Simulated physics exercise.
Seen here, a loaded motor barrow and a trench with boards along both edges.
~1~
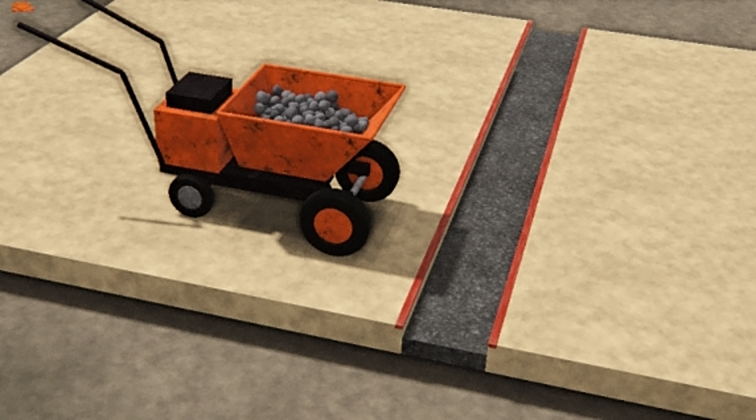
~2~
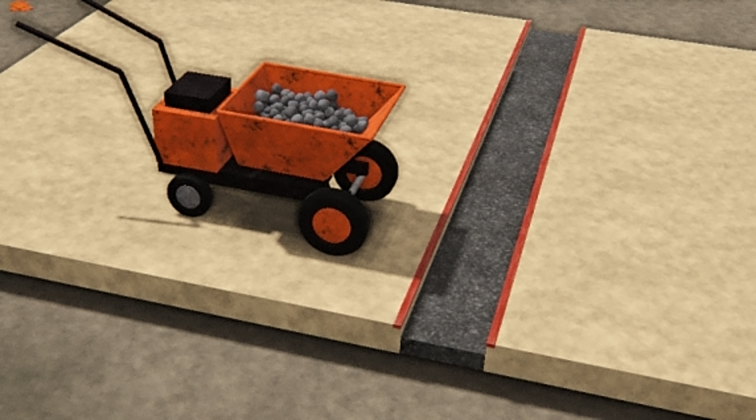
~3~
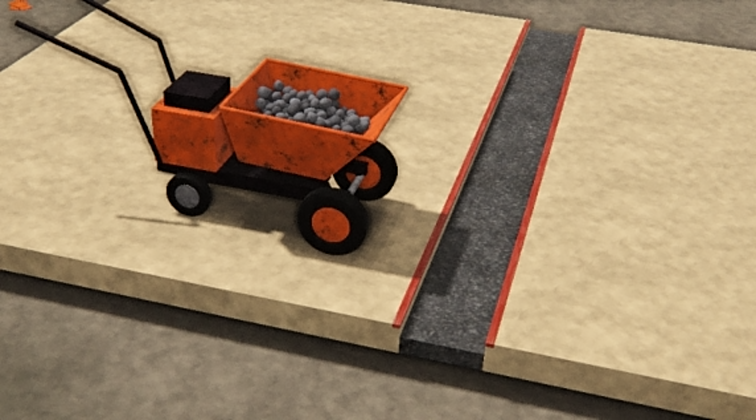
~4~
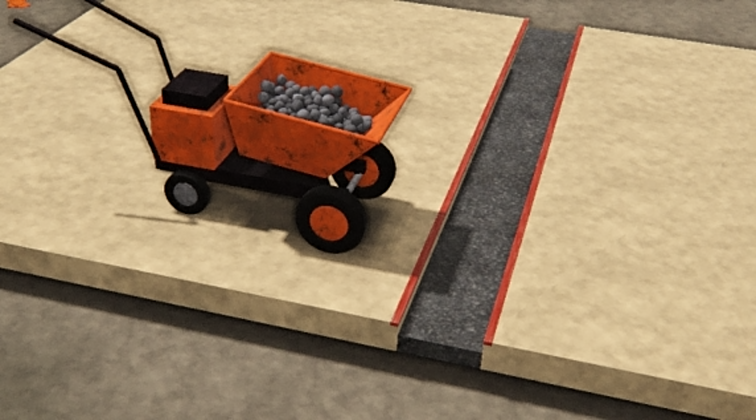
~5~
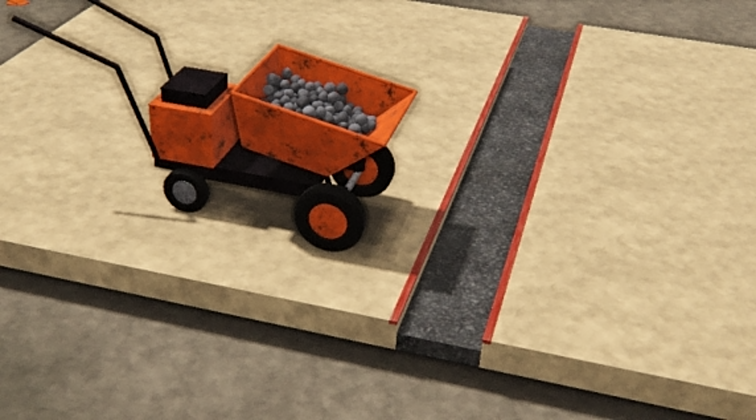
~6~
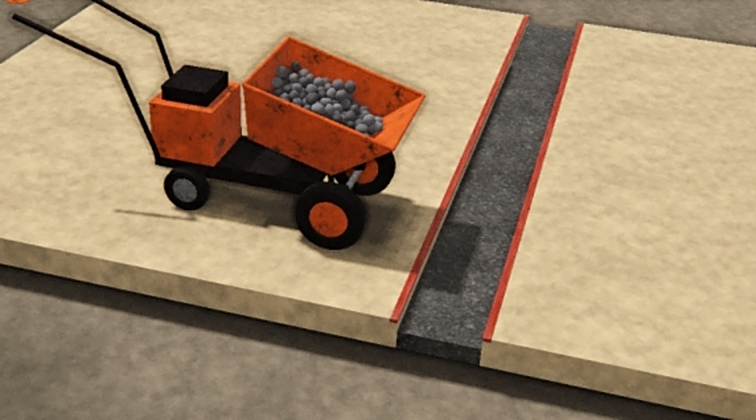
An orange motor barrow with black handles and a skip of grey round cobbles stands at left on a pale, sandy-coloured slab, seen from above at an angle. To its right, a shallow trench with a dark grey bed runs between two red-edged boards. The barrow stays in place while its skip, level at first, slowly tilts forward to the right, its back rising clear of the frame.
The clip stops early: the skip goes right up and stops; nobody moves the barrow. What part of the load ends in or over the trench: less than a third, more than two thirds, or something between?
The trench ends with more than two thirds of it.
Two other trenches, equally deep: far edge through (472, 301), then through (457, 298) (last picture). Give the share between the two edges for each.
First some 60, then 40 per cent.
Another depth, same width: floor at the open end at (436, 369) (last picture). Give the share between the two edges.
Near 100 %.
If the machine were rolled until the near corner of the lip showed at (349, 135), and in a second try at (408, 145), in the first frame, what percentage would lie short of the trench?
Roughly 0 per cent, and 0 per cent.
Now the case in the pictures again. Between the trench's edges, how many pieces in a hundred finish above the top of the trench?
It comes to 40 per cent or so.
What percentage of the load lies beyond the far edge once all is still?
About 10 per cent.
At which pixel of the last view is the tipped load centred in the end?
Close to (483, 245).
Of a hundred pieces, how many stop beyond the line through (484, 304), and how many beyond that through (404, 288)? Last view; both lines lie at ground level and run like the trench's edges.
The first gives 20 %, the second 90 %.
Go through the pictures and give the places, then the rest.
Lip of the skip near (371, 139), level; top of the load near (294, 109), round cobbles; first edge of the trench near (412, 294); far edge near (502, 311), the trench over half as wide as the skip, and shallow for its width, in the first frame.
Lip of the skip near (371, 139), level; top of the load near (294, 108), in the second frame.
Lip of the skip near (374, 141), tipped barely; top of the load near (296, 106), in the third frame.
Lip of the skip near (378, 142), tipped a little; top of the load near (296, 113), in the fourth frame.
Lip of the skip near (384, 145), tipped a little; top of the load near (295, 104), in the fifth frame.
Lip of the skip near (393, 150), tipped clearly; top of the load near (298, 88); first edge of the trench near (407, 288); far edge near (497, 306), in the sixth frame.
Shortly afterwards, skip tipped steeply; the whole lot in the skip.
Next, skip tipped right over; the bulk in the skip; near a quarter in or heaped over the trench; only a few falling.
Some moments later, skip tipped right over; near a quarter in the skip; the bulk in or heaped over the trench; a little beyond it.
In the end, skip tipped right over; a little in the skip; the bulk in or heaped over the trench; a little beyond it.
